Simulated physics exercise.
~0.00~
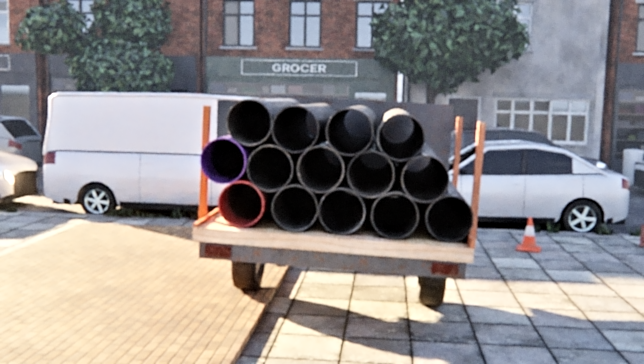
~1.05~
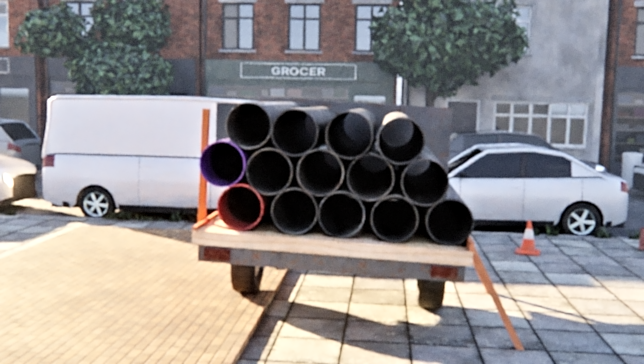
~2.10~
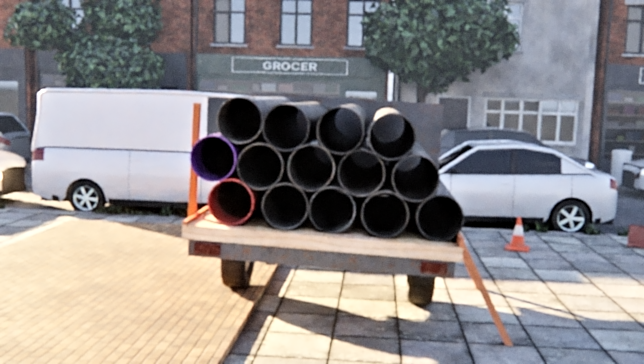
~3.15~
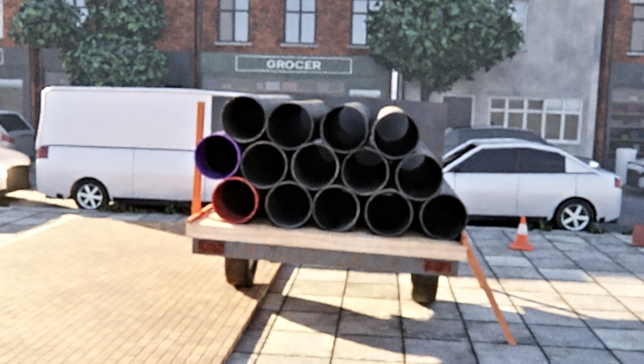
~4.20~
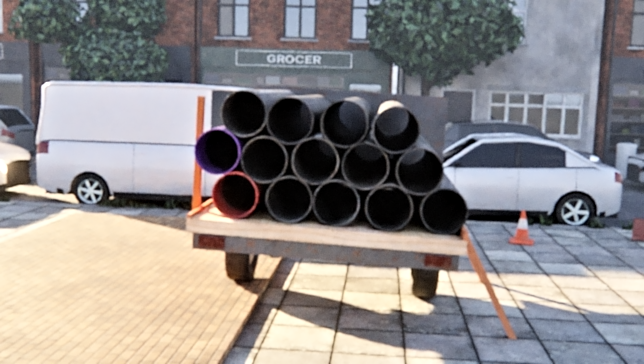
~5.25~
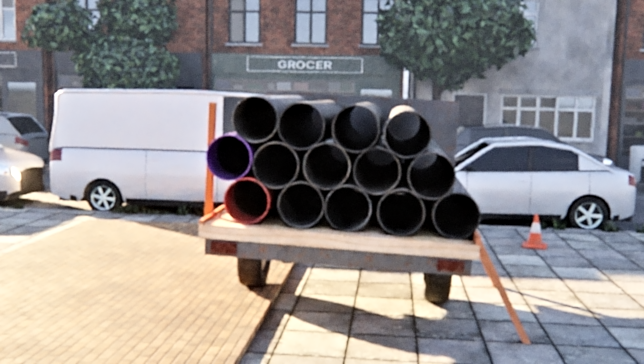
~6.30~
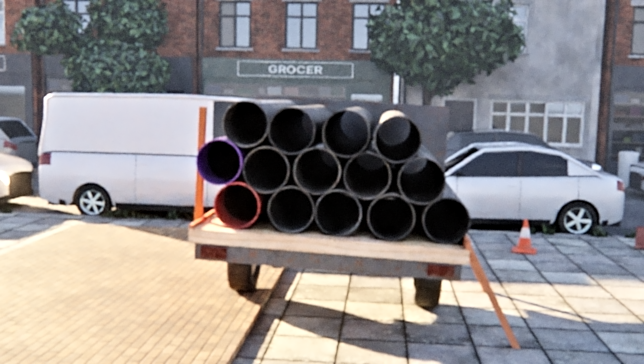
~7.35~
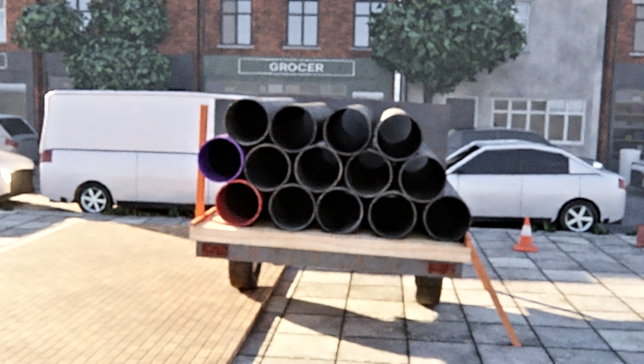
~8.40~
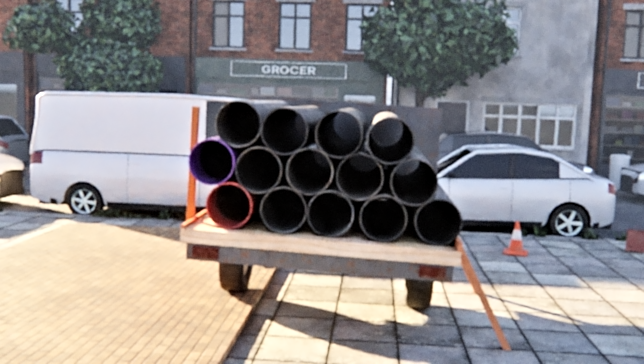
At first, a stack of plastic pipes, mostly black with a purple one and a red one at the left end, sits on a flat trailer between upright orange posts, with a white van, a white car and a grocer's shop behind. The posts on the right then swing down and hang below the edge of the deck, while the left side stays upright. The pipes hold their places despite the open side. The view sways slightly, but the stack stays put. In the end, every pipe is still aboard, with purple resting above red on the left.
